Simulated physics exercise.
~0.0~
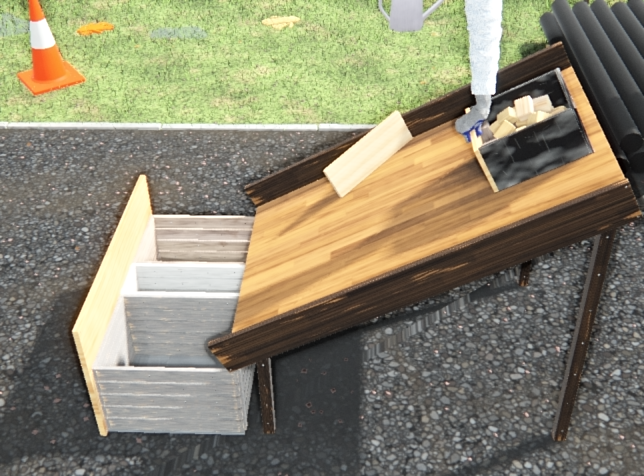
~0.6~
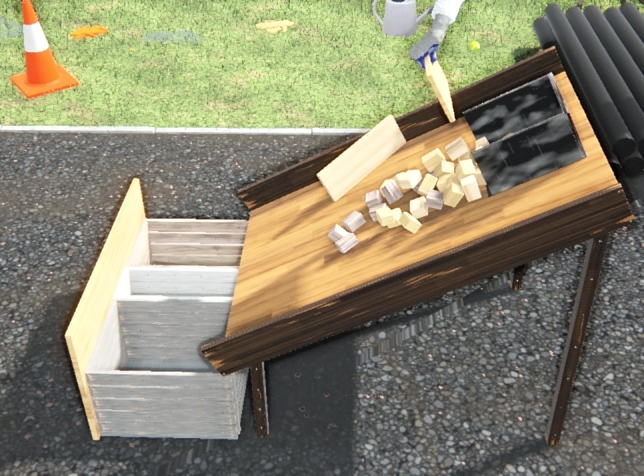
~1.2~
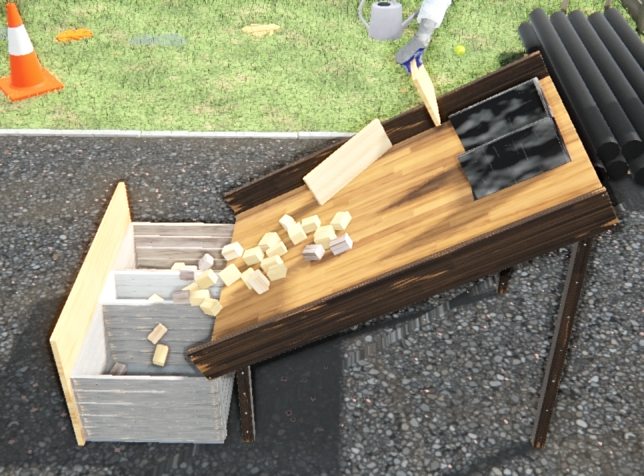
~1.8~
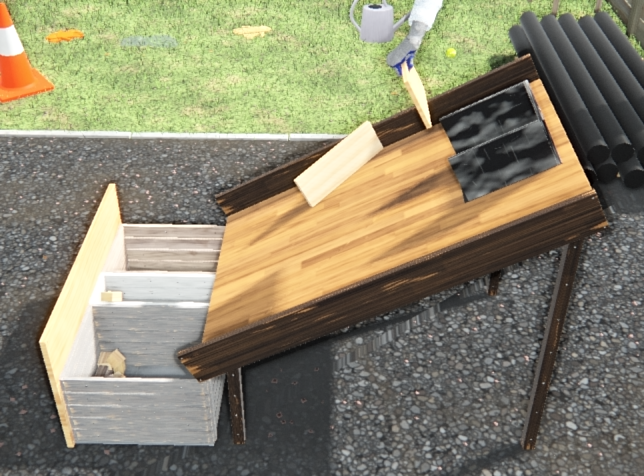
In the video, a gloved hand lifts a wooden gate from a black pen on a sloping table, and a pile of small timber blocks slides down to the left past an angled board, dropping into the divided bins below until the slope is empty.
